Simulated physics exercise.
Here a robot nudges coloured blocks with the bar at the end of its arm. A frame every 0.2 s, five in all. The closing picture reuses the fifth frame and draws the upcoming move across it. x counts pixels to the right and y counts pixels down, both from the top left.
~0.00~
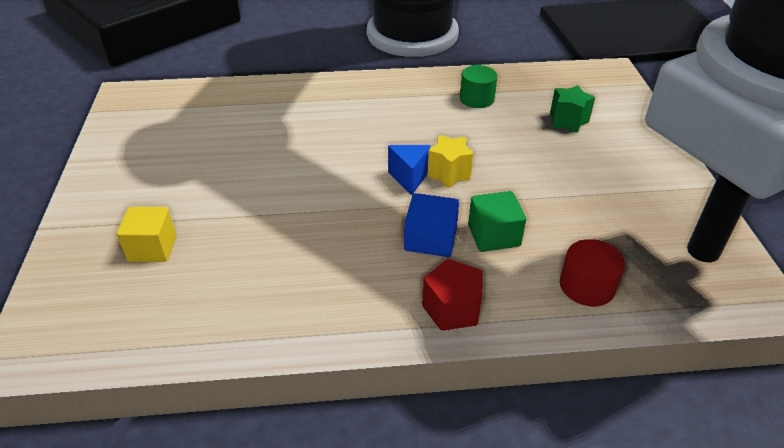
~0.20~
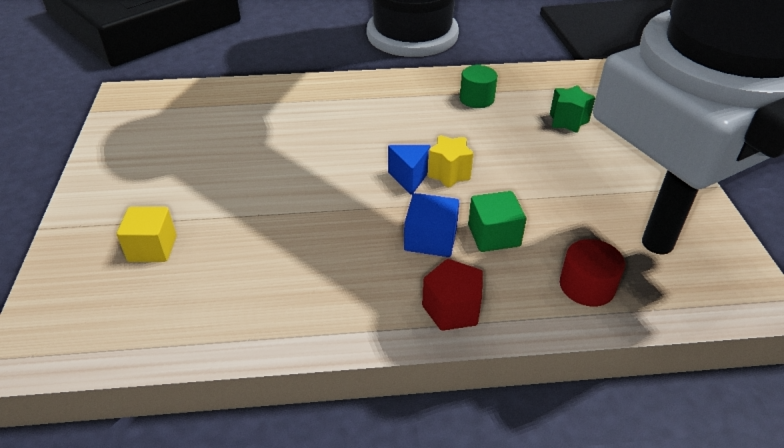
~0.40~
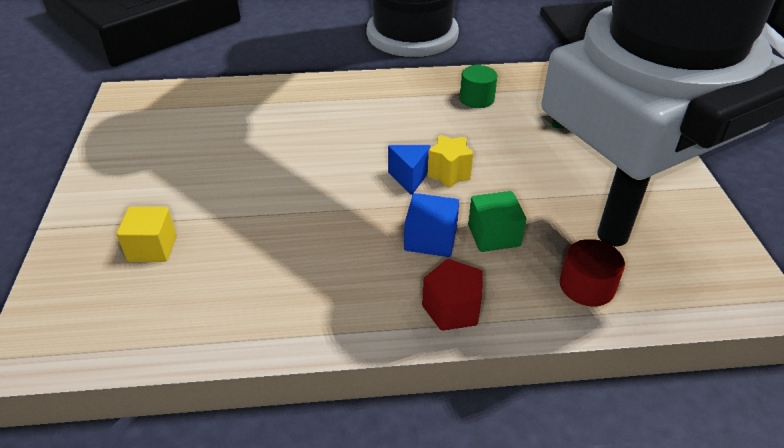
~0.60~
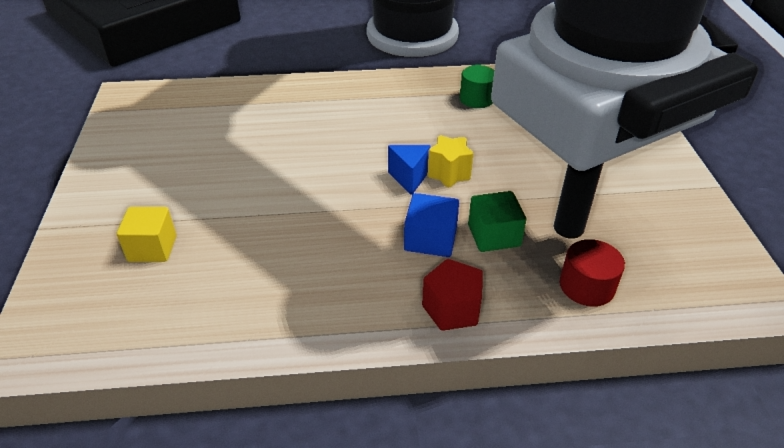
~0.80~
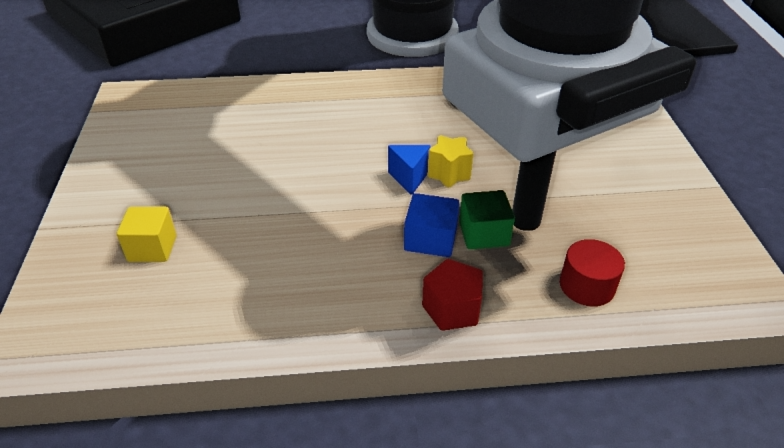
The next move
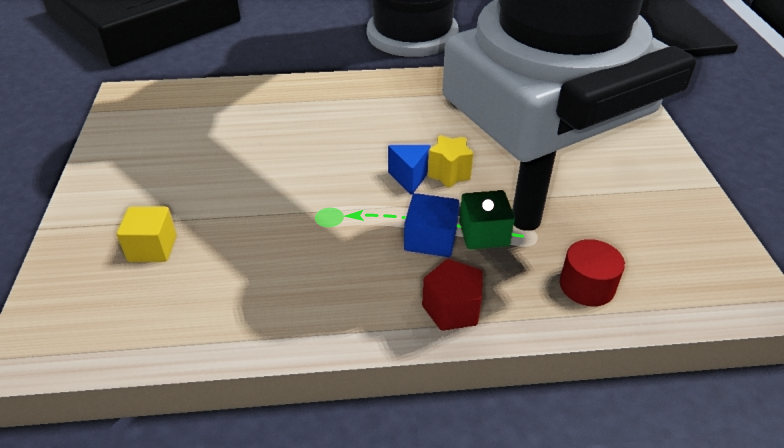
The clip opens on a wooden board scattered with red, blue, green and yellow blocks, with a robot arm's dark bar at the right. The arm sweeps steadily left above the red cylinder while the blocks stay still, then its bar nudges the green four-sided block slightly left, toward the blue one.
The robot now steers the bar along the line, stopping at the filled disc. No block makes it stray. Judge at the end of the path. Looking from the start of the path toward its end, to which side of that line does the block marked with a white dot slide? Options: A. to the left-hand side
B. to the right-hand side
Option A.
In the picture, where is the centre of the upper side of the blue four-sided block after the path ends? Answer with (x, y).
The centre of its top face lies at (261, 232).
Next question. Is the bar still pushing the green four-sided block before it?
I'd say yes.
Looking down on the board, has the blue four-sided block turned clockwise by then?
It seems not.
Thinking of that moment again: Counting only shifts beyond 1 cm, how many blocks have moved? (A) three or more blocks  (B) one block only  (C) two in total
My answer is option C.
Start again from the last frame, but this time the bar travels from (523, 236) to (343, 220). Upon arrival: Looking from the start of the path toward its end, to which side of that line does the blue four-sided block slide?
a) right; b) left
I'll go with b - left.
Path on the board, from (523, 236) through (425, 221) to (329, 217); the dot is on the green four-sided block.
The first path, step by step. One third of the way, bar (458, 211); blue four-sided block (376, 209), turned 20° anticlockwise; green four-sided block (420, 196).
Two thirds of the way, bar (392, 202); blue four-sided block (316, 216), turned 45° anticlockwise; green four-sided block (352, 193), turned 25° anticlockwise.
At the end, bar (328, 203); blue triangular piece in place; blue four-sided block (261, 232), turned 65° anticlockwise; green four-sided block (286, 201), turned 45° anticlockwise.
